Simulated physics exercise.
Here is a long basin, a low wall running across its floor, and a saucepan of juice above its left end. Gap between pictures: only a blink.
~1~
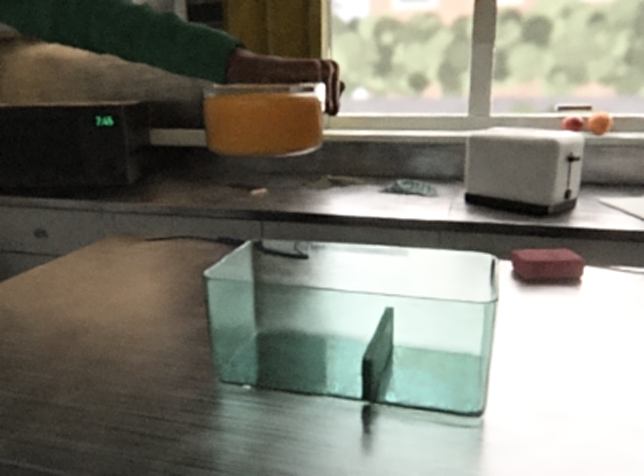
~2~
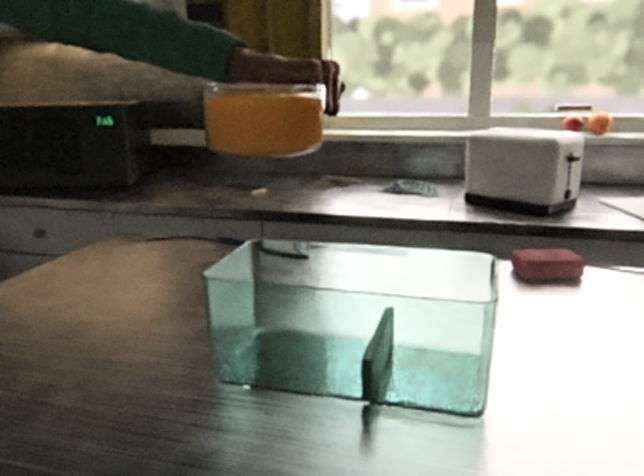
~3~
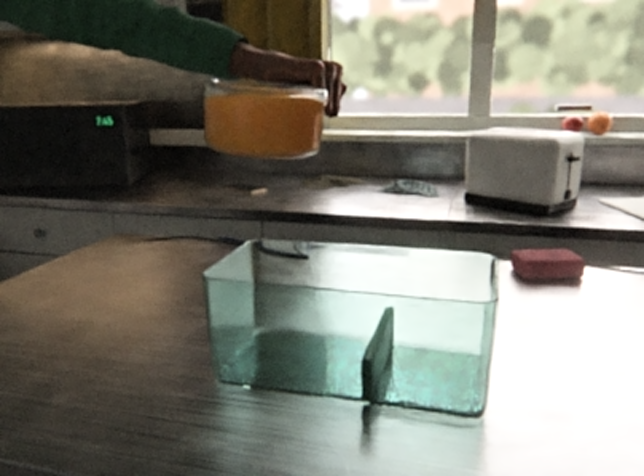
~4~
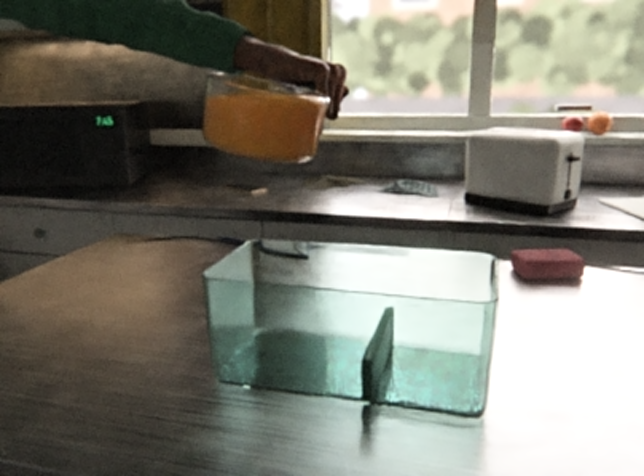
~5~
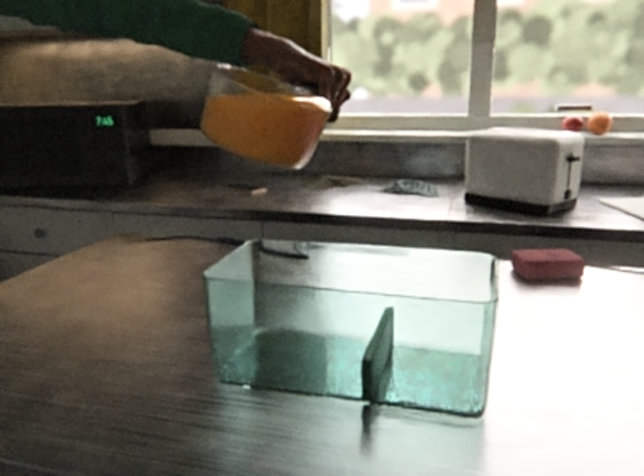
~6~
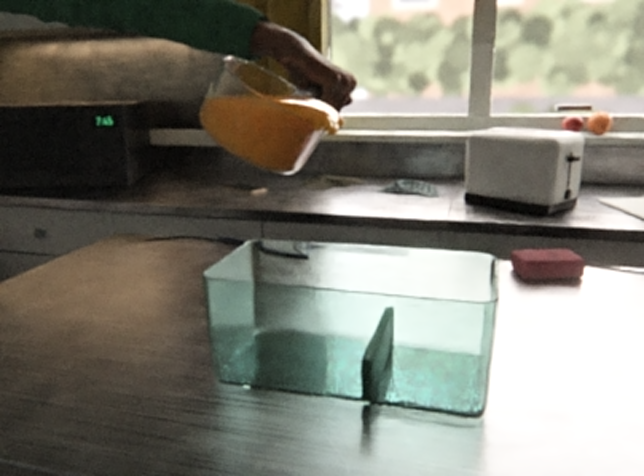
A hand at the end of a green sleeve holds a clear glass saucepan of orange juice in a kitchen, seen from across a dark table before a window. Below it stands a pale green transparent basin with a low wall across its floor, a red block and white toaster to the right. The hand gradually tilts the pan rightward, and juice reaches its edge, while the camera stays still.
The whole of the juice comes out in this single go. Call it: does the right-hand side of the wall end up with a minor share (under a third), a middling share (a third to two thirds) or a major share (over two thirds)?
The right side gets a middling share.
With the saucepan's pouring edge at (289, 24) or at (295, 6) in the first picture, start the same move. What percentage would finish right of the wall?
First try 30 %, second try 45 %.
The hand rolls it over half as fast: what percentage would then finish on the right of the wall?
Share on the right: Some 65 percent.
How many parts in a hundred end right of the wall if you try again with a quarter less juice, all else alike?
Best guess: Around 35 %.
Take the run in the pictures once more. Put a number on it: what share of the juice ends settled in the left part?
Roughly 45 per cent.
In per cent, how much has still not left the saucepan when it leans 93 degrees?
About 25 %.
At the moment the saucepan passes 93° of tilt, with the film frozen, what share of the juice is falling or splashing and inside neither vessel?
It's about 45 per cent.
A moment on, the saucepan is tipped on its side and 24 per cent is still to pour, 5 is left of the wall and 26 right of it.
Next, the saucepan is tipped right over and 3 per cent is still to pour, 35 is left of the wall and 54 right of it.
Then the saucepan is tipped right over and 0 per cent is still to pour, 45 is left of the wall and 53 right of it.
Later the saucepan is tipped right over and 0 per cent is still to pour, 46 is left of the wall and 53 right of it.
In the end 46 per cent lies left of the wall, 54 right of it and 1 outside.
